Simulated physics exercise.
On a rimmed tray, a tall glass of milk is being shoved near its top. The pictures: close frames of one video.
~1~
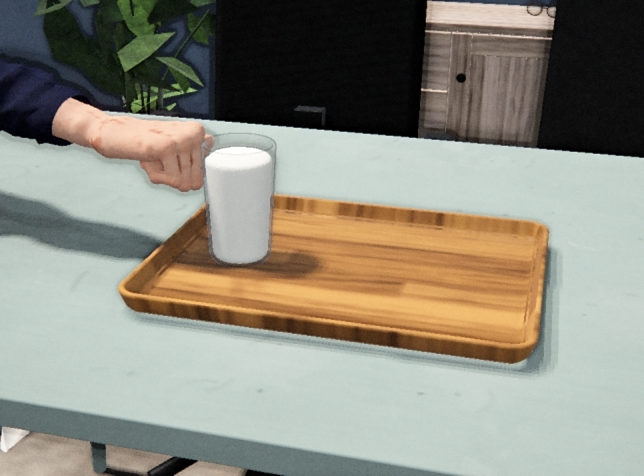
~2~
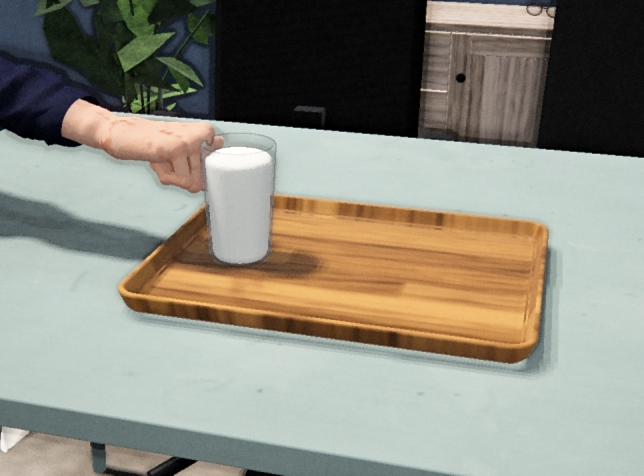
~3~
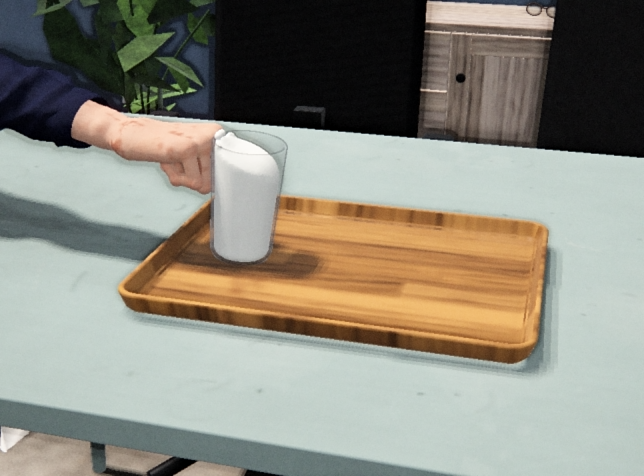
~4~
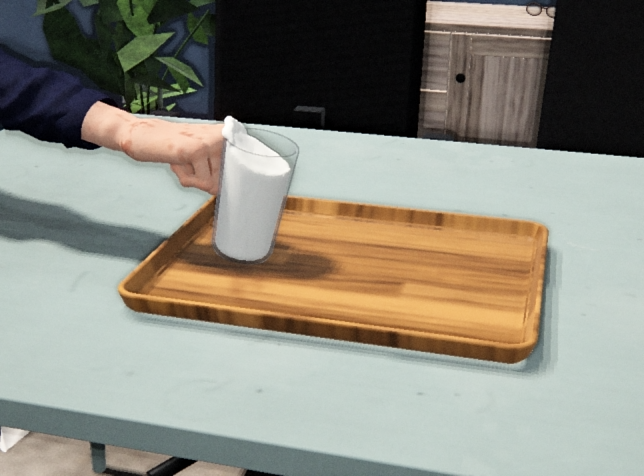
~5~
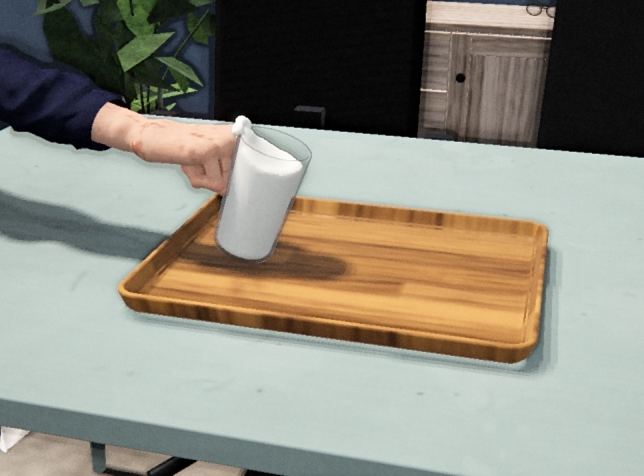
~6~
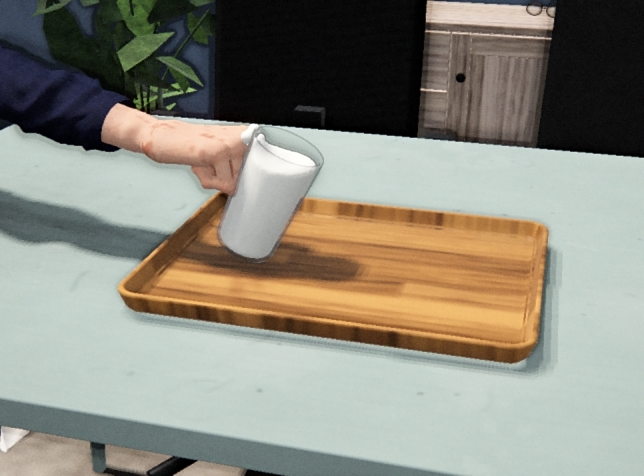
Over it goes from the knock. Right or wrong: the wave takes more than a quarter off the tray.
Right.
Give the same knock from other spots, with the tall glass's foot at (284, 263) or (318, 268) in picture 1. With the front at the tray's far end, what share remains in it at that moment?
70 %, then 70 %, give or take.
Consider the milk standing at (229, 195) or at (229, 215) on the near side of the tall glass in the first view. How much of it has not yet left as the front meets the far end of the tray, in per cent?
55 % and 55 %.
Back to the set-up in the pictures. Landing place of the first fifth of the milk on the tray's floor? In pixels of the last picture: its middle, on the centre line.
I'd mark it somewhere close to pixel (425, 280).
A moment on, the tall glass is falling and 94 per cent is in the glass, 0 on the tray and 6 above or beyond its rim.
Next, the tall glass lies on its side and 65 per cent is in the glass, 22 on the tray and 13 above or beyond its rim.
Then the tall glass lies on its side and 36 per cent is in the glass, 44 on the tray and 20 above or beyond its rim.
Later the tall glass lies on its side and 19 per cent is in the glass, 42 on the tray and 39 above or beyond its rim.
At rest 61 per cent is held by tray and glass, 39 is off the tray.
